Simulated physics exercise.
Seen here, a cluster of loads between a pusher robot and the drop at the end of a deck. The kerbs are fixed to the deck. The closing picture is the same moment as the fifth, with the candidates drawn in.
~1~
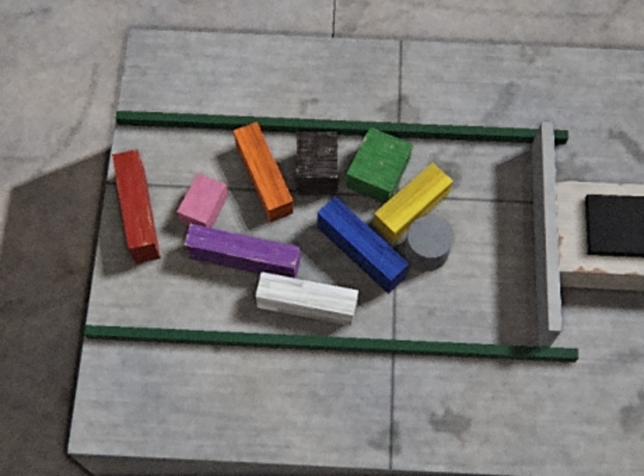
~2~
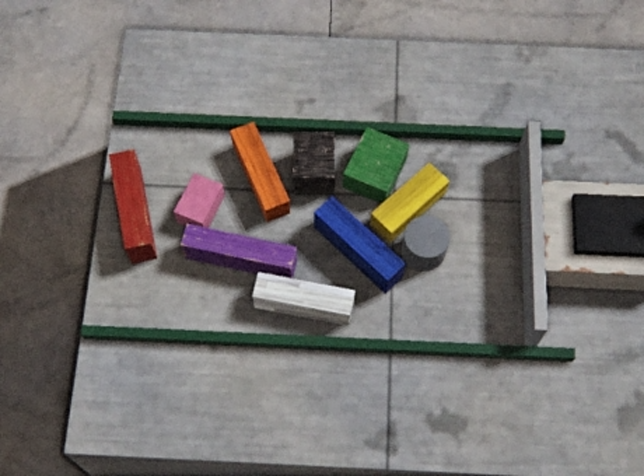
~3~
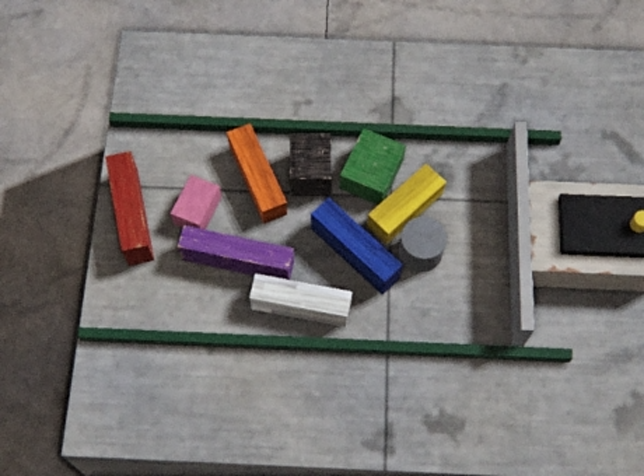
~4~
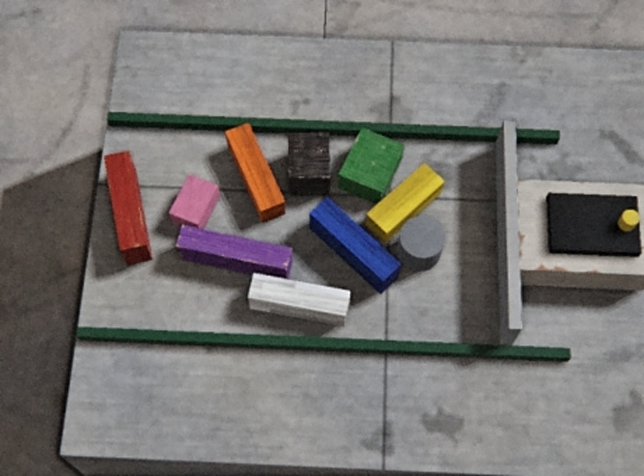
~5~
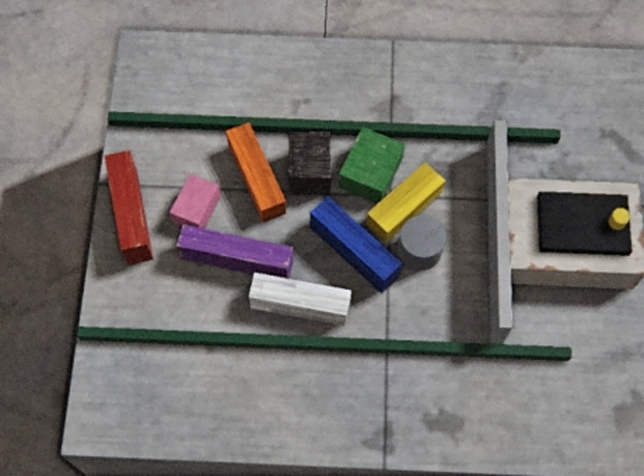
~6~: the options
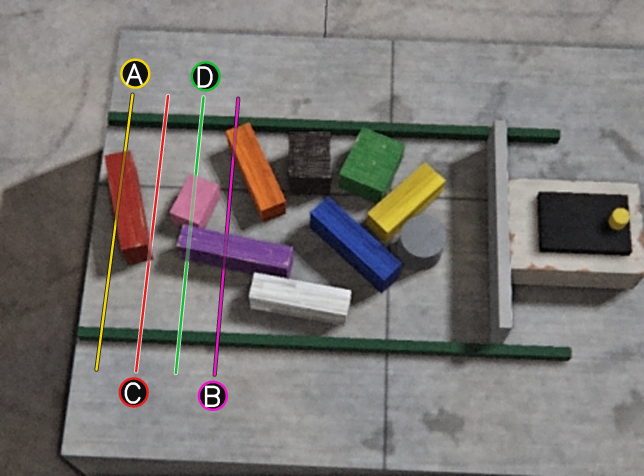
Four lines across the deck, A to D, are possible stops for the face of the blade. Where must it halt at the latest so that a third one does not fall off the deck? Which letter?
It should halt at B.
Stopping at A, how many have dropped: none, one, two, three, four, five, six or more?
In all, six or more.
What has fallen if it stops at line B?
The red bar.
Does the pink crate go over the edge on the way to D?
By then, yes.
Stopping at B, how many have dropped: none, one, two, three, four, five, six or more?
One.
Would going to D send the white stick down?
By then, no.
On the marked copy, A at (116, 224); B at (227, 229); C at (153, 226); D at (190, 228).
Following B. Soon after the start, robot (477, 218); green crate (349, 161); black crate (293, 161).
Later, robot (377, 214); pink crate (167, 206); orange stick (189, 173).
In the end, robot (302, 211); red bar over the edge; pink crate (111, 204); one fallen.
As for the rest, A drops ten; C drops five; D drops three.
